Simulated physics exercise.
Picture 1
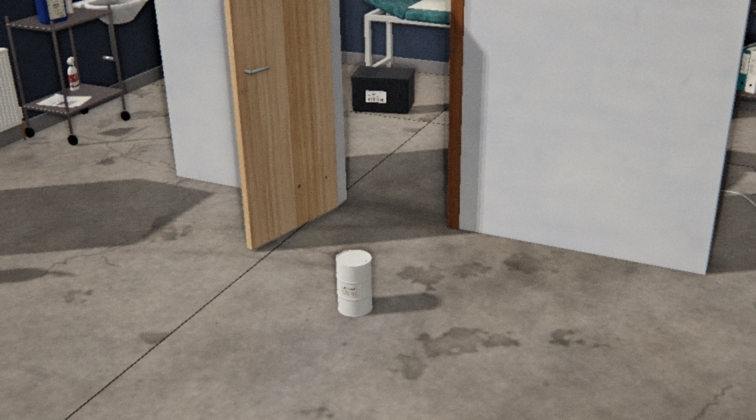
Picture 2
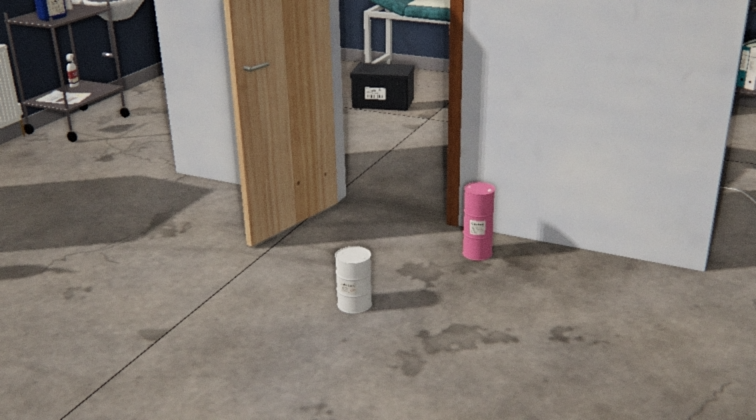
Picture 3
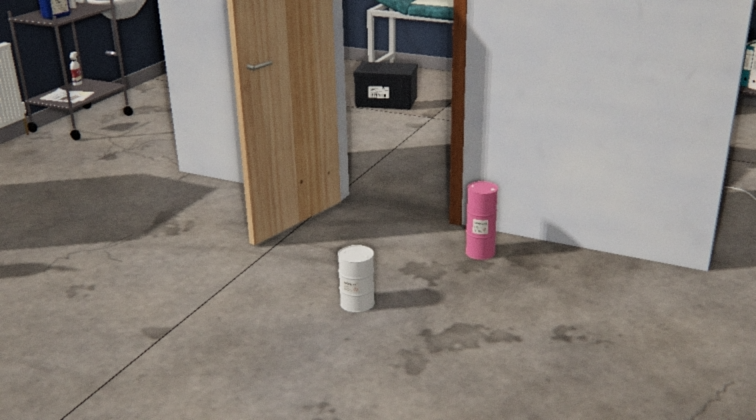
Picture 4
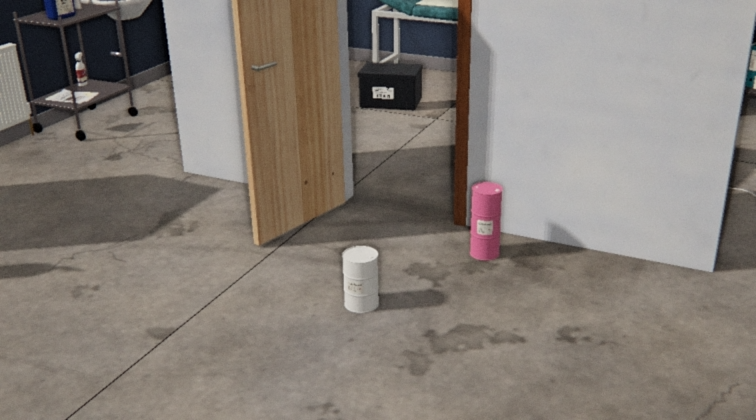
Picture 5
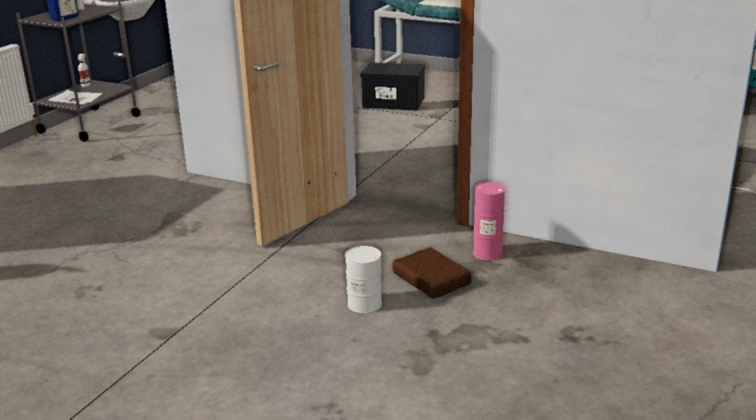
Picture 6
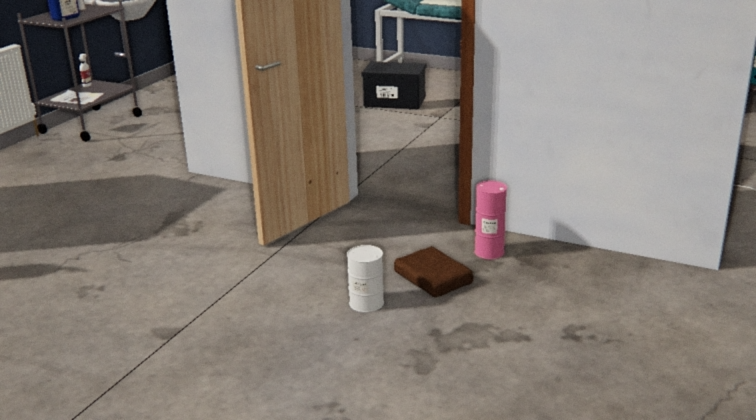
A wooden door stands open and still as a pink canister, then a brown cushion, appears.
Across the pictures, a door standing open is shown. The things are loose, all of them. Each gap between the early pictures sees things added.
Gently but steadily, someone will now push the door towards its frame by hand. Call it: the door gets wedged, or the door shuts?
It shuts.
Then, 0.60 s after the last picture, open by 86°.
Then, 1.00 s after the last picture, open by 62°.
Then, 1.40 s after the last picture, open by 36°.
Then, 1.80 s after the last picture, open by 9°.
At rest, open by 0°; all 3 in place. Seen from the same camera at the end, brown cushion near (433, 271).
